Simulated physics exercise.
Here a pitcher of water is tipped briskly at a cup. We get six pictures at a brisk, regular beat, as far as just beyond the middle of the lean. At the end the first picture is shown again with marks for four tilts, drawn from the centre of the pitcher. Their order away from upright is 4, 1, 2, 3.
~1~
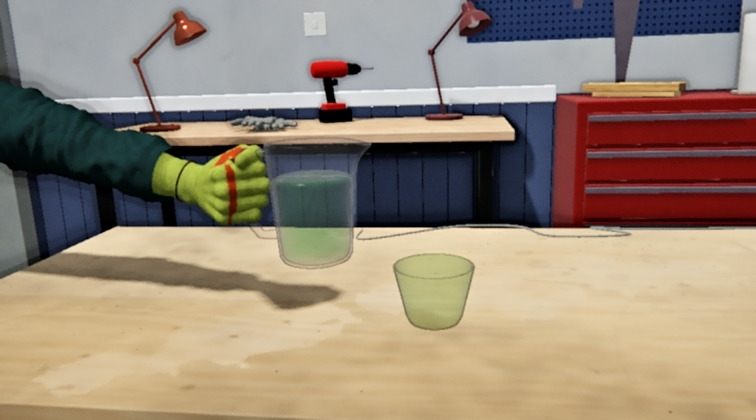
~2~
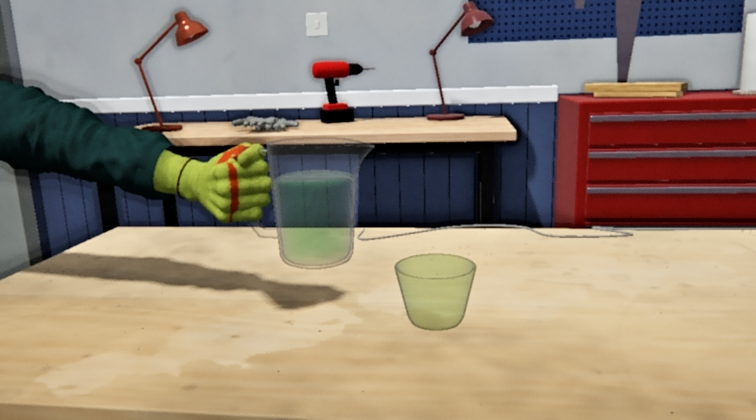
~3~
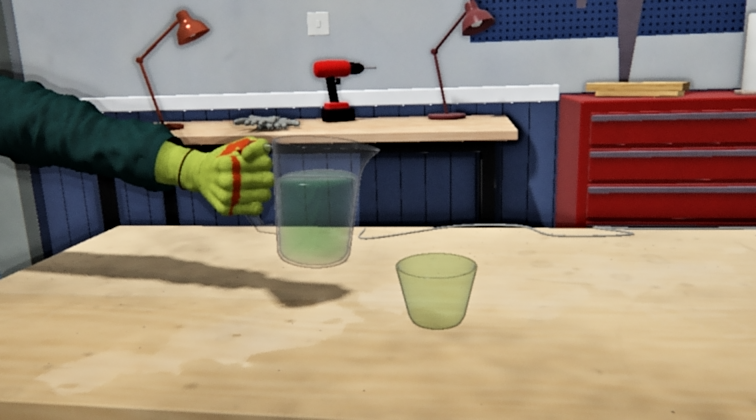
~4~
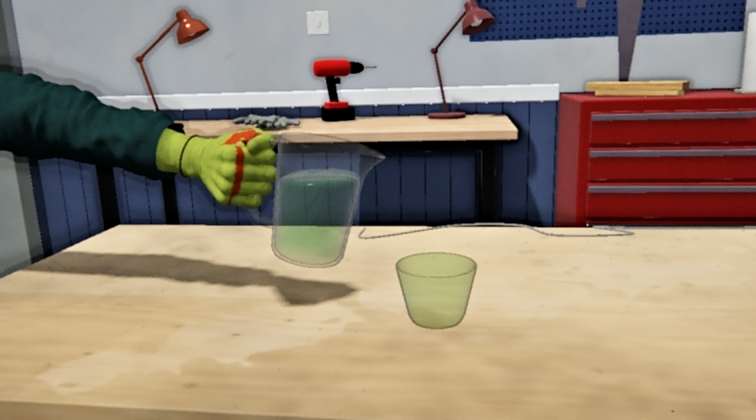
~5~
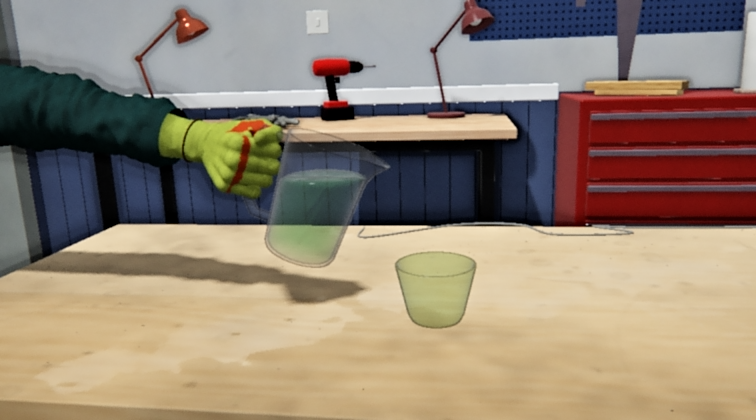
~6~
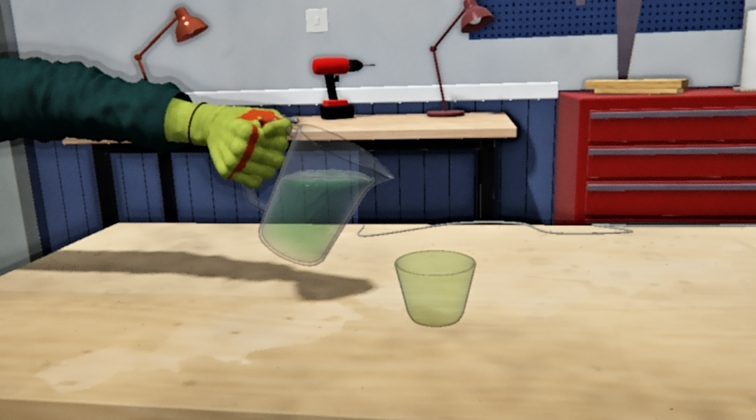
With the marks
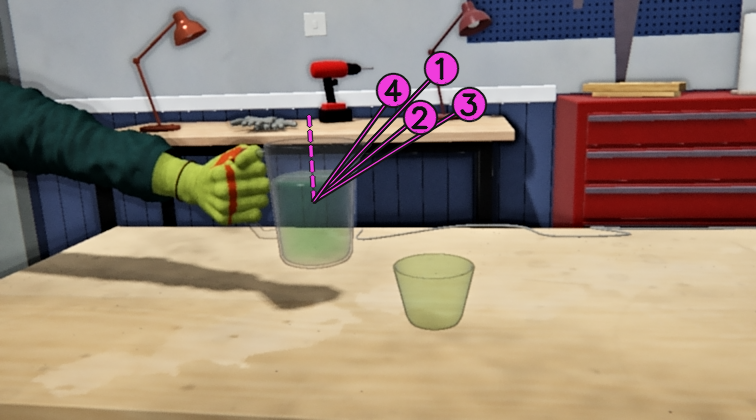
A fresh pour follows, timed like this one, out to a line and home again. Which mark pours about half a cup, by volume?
Best: 3.
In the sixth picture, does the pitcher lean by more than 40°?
No, it does not.
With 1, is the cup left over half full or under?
Under.
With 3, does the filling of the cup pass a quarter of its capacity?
Yes.
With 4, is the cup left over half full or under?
Under half.
On the marked copy, 1 at (429, 80); 2 at (405, 126); 3 at (455, 113); 4 at (384, 105).
If 1 is chosen, the cup ends with about 16 % of what it can hold.
If 2 is chosen, the cup ends with about 31 % of what it can hold.
If 3 is chosen, the cup ends with about 50 % of what it can hold.
If 4 is chosen, the cup ends with about 6 % of what it can hold.
